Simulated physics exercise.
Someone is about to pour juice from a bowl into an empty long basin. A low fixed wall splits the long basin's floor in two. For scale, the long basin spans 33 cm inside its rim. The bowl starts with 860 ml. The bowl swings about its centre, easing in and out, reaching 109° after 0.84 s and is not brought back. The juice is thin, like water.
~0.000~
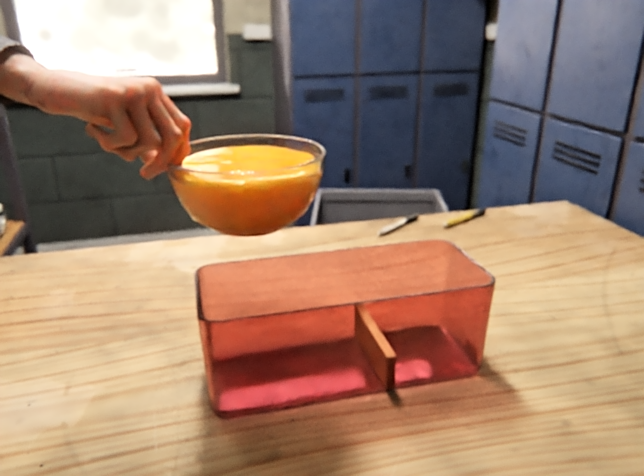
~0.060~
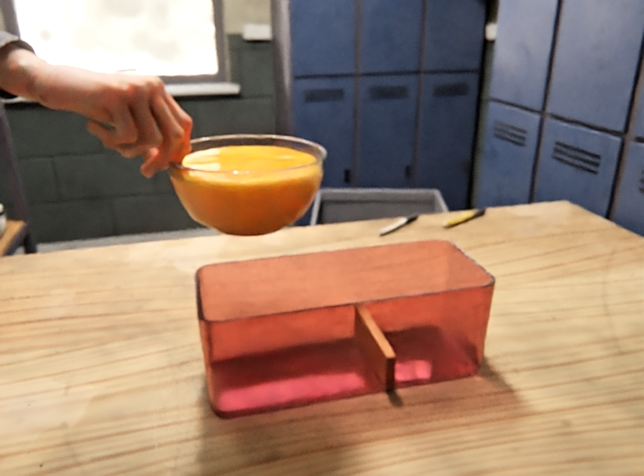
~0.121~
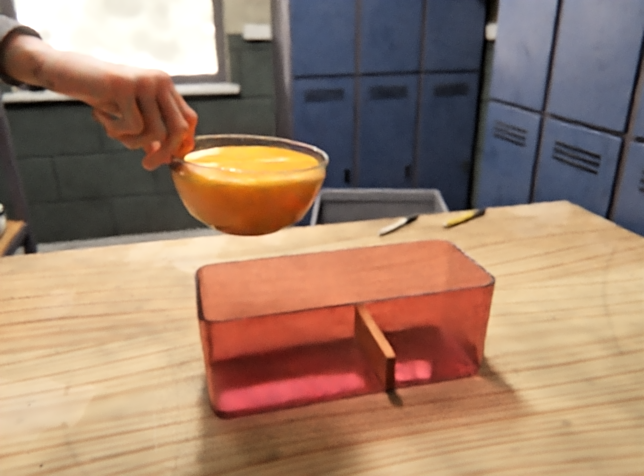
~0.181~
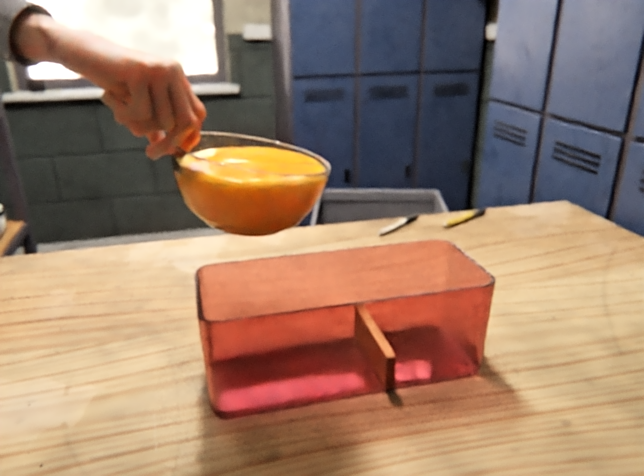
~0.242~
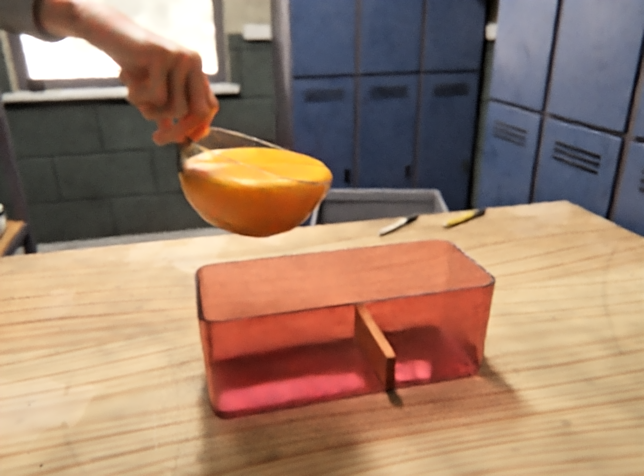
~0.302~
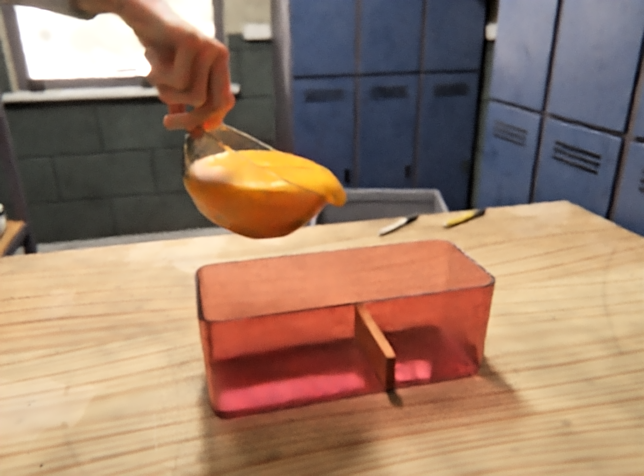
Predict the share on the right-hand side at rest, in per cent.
Roughly 39 per cent is past the wall.
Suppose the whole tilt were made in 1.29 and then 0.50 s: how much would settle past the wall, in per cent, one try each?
In turn about 55 and 30 per cent.
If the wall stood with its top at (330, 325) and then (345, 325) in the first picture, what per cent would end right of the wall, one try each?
In turn about 85 and 70 per cent.
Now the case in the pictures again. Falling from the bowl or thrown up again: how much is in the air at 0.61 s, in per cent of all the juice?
About 26 per cent.
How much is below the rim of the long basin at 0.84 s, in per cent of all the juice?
About 96 per cent.
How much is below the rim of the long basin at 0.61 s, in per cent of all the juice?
Some 58 per cent.
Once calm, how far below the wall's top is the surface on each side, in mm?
Some 26 mm on the left and 24 mm on the right.
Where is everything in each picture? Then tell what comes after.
In the first frame, it leans 0°; its right rim is at (322, 149); the juice meets the walls at (170, 168) and (318, 157); the long basin's rim runs from (197, 294) to (471, 260); the wall's top is at (373, 328).
In the second frame, it leans 1°; its right rim is at (323, 151); the juice meets the walls at (171, 166) and (318, 158).
In the third frame, it leans 5°; its right rim is at (325, 156); the juice meets the walls at (173, 165) and (320, 160).
In the fourth frame, it leans 12°; its right rim is at (327, 165); the juice meets the walls at (176, 164) and (323, 162).
In the fifth frame, it leans 21°; its right rim is at (328, 176); the juice meets the walls at (181, 165) and (325, 169); 2 per cent is over the edge.
In the sixth frame, it leans 31°; its right rim is at (328, 190); the juice meets the walls at (185, 170) and (321, 178); 9 per cent is over the edge.
Then, 0.61 s in, the tilt is 91° and 16 per cent is still to pour, 23 is left of the wall and 35 right of it.
Then, 0.84 s in, the tilt is 109° and 0 per cent is still to pour, 57 is left of the wall and 39 right of it.
Then, 1.08 s in, the tilt is 109° and 0 per cent is still to pour, 57 is left of the wall and 39 right of it.
Then, 1.34 s in, the tilt is 109° and 0 per cent is still to pour, 57 is left of the wall and 39 right of it.
Finally, 57 per cent lies left of the wall, 39 right of it and 4 outside.
